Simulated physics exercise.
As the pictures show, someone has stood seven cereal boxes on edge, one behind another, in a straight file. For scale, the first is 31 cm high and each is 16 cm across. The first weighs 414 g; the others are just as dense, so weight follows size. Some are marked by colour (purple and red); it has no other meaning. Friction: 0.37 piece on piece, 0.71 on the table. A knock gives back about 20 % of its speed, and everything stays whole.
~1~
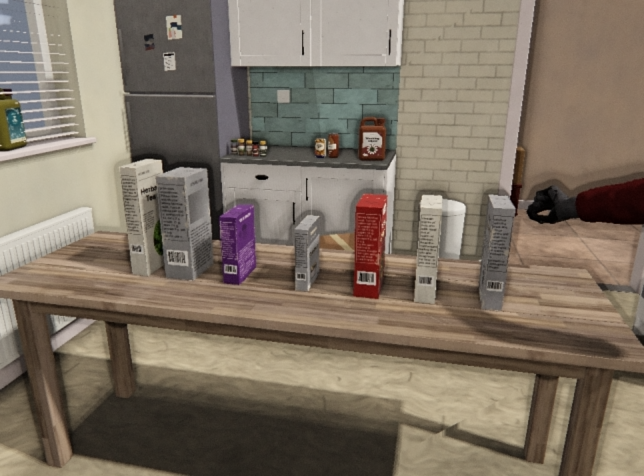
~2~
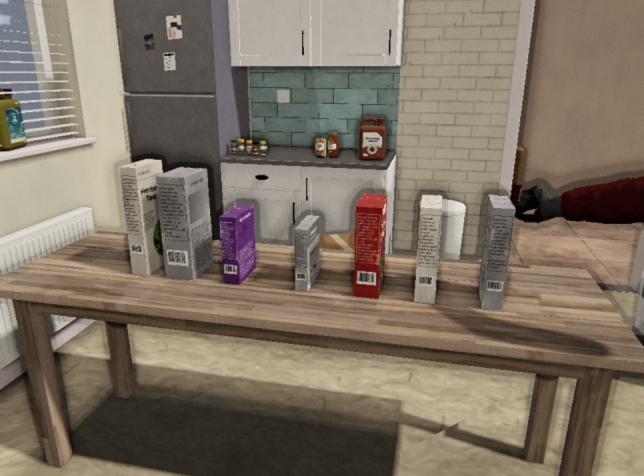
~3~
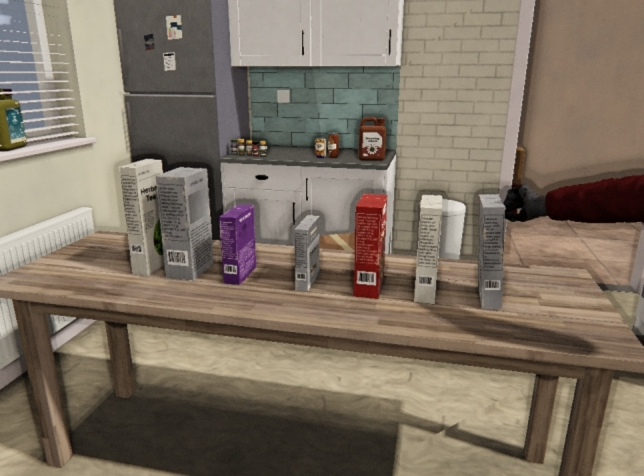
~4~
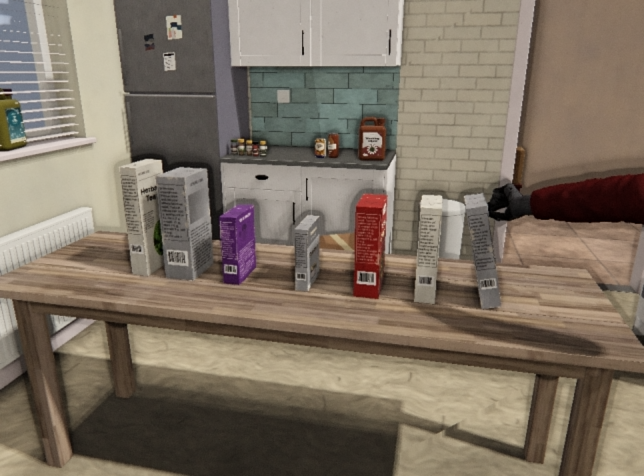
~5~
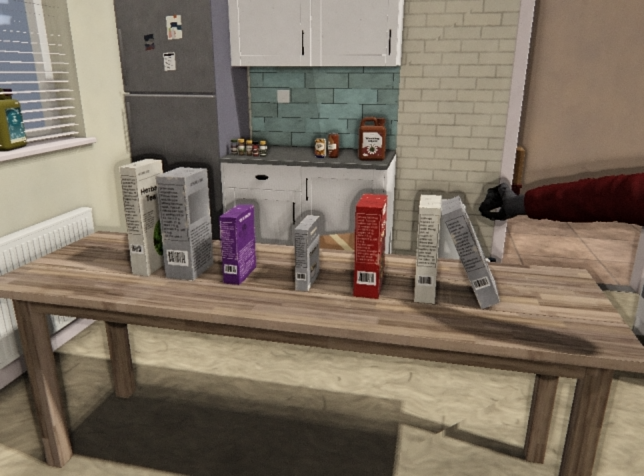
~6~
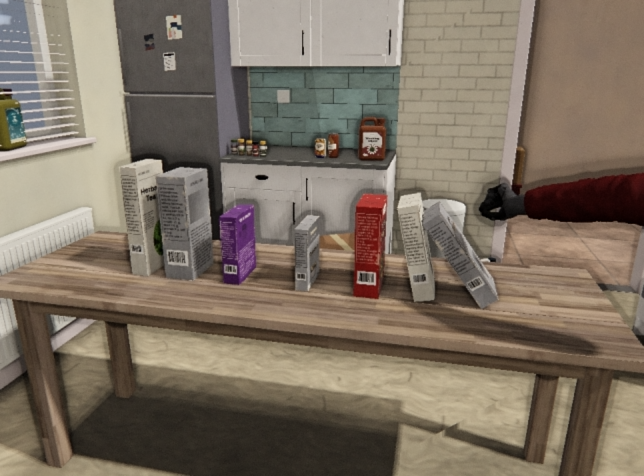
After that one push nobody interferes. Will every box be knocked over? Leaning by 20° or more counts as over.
No, some stay up.
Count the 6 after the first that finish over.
4 of them.
Then, 0.26 s past the last view, 2 of the 6 other boxes over; red box 21° from how it stood.
Then, 0.46 s past the last view, 3 of the 6 other boxes over; red box 66° from how it stood.
In the end, 4 of the 6 other boxes over; red box lying flat; purple box 22° from how it stood. Two left standing. From the last view, middles, red box near (312, 262), purple box near (221, 242).
